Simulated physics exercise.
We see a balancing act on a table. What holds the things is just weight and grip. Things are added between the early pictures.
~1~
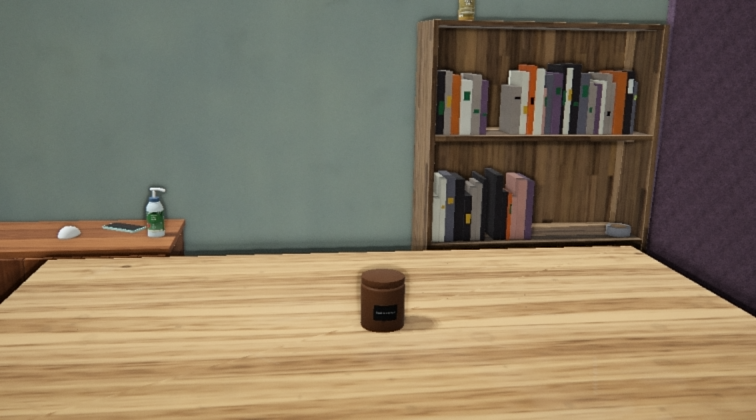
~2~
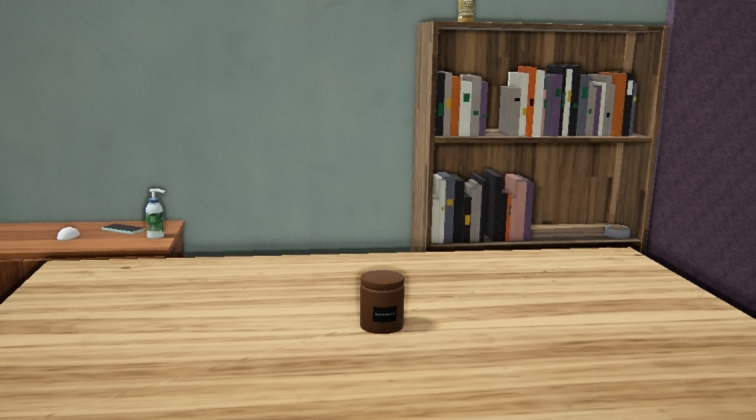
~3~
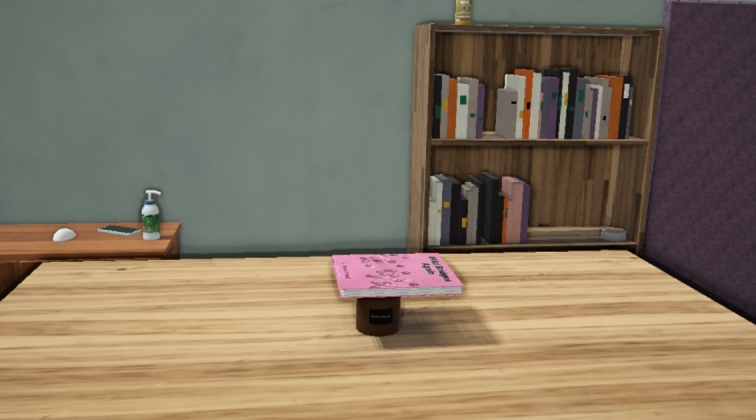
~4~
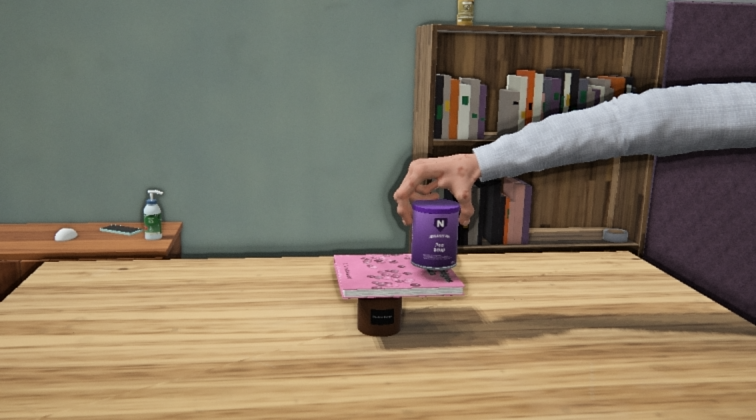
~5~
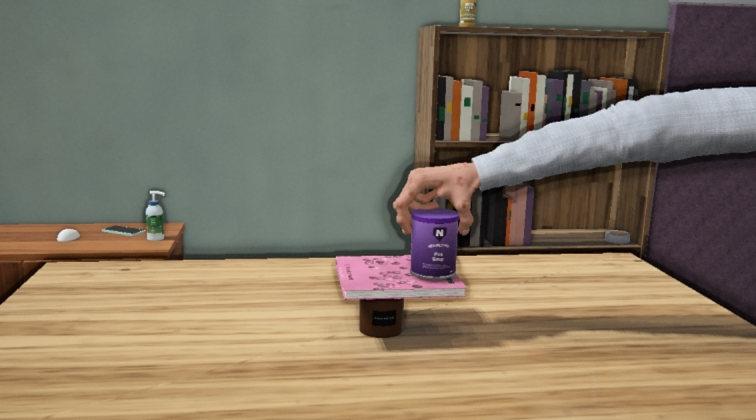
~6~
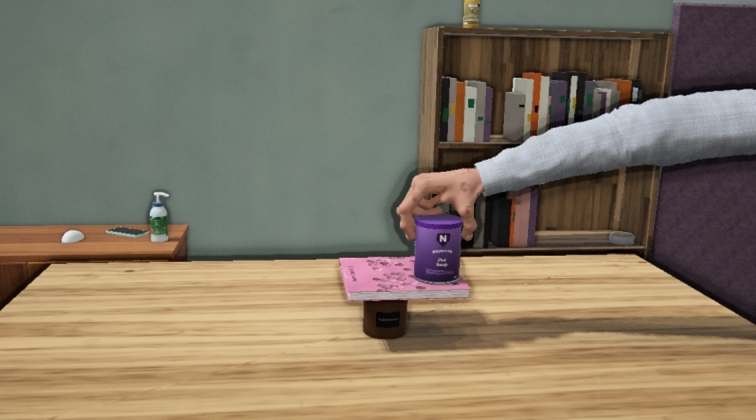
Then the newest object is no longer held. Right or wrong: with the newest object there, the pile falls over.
Right, it falls over.
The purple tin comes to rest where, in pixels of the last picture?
Around (521, 323).
Then, 0.40 s on from there, purple tin now fallen; pink book turned 66° from how it was put.
Then, 0.70 s on from there, pink book turned 69° from how it was put.
In the end, fallen, pink book and purple tin; brown jar unmoved. At the end, from the last picture's camera, purple tin near (521, 323). The stack gives way.
